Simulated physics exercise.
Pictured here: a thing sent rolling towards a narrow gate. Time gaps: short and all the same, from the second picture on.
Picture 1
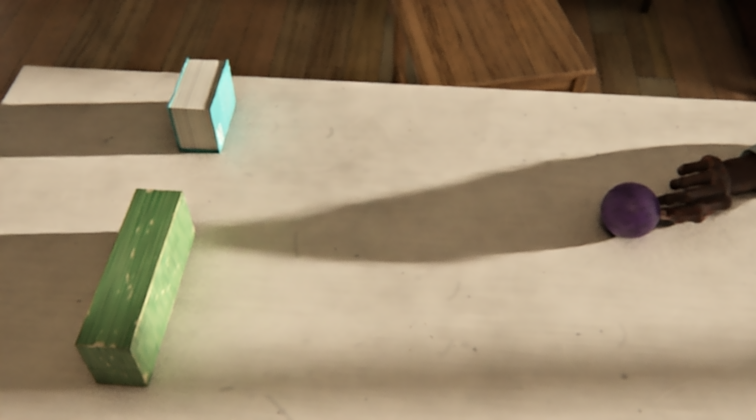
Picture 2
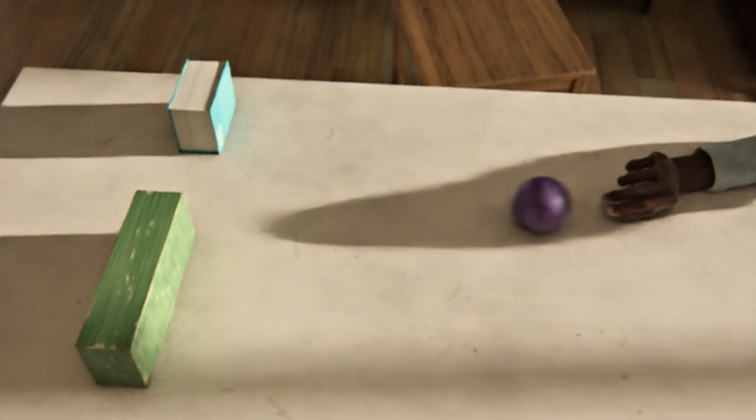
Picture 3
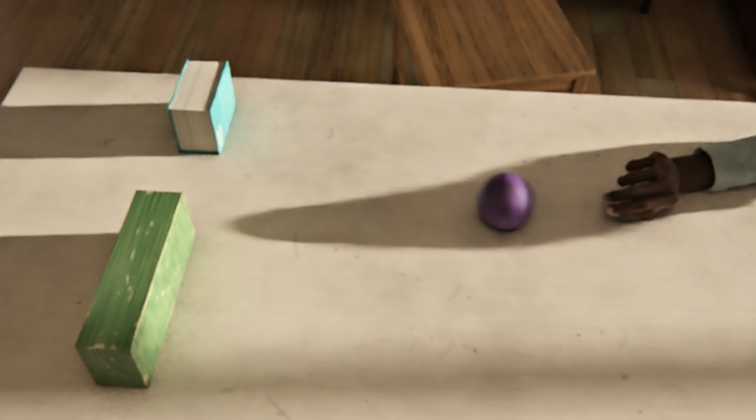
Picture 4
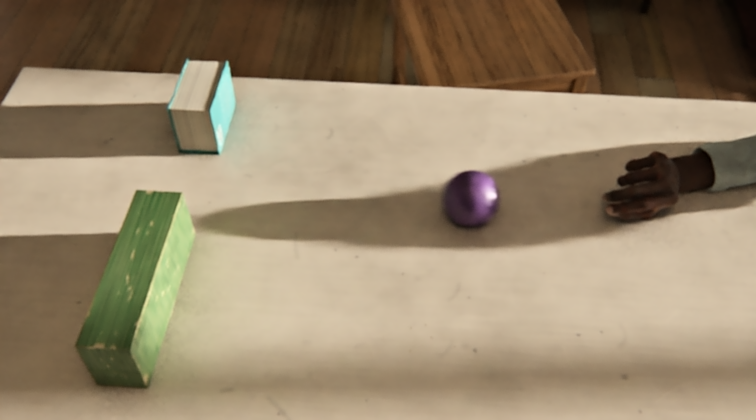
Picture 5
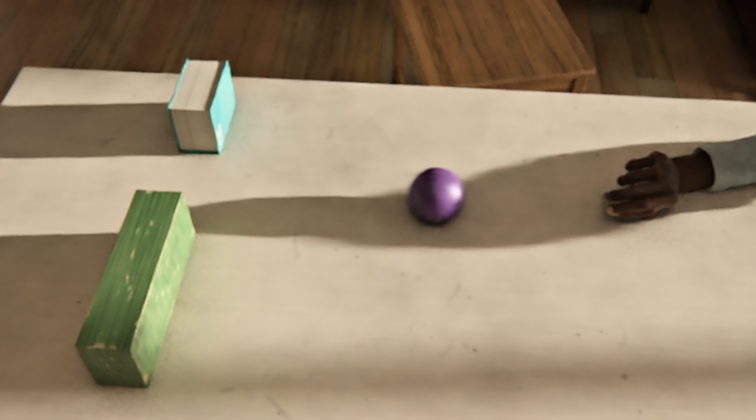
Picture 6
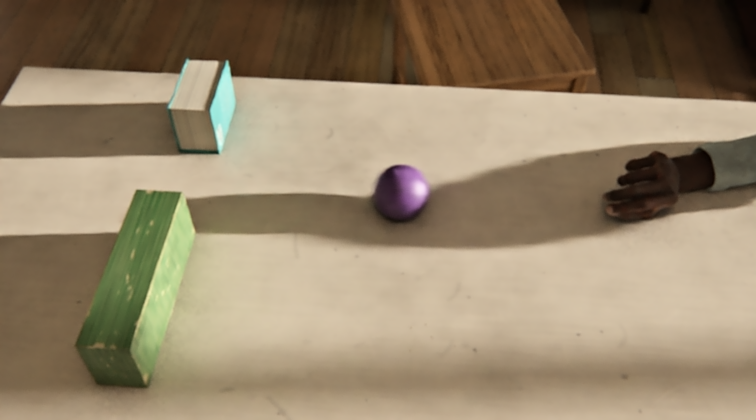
The video shows a dark hand releasing a purple ball at the right of a pale tabletop, then staying still as the ball rolls steadily left, with a turquoise book and a green block standing motionless at the left.
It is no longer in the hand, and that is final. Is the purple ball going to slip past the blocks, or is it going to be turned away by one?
It slips past.
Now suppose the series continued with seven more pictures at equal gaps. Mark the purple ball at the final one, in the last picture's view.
At about (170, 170).
Then, 0.48 s on from there, purple ball heading on near (5, 159).
Then, 1.04 s on from there, purple ball heading on.
In the end, the purple ball rolls through.
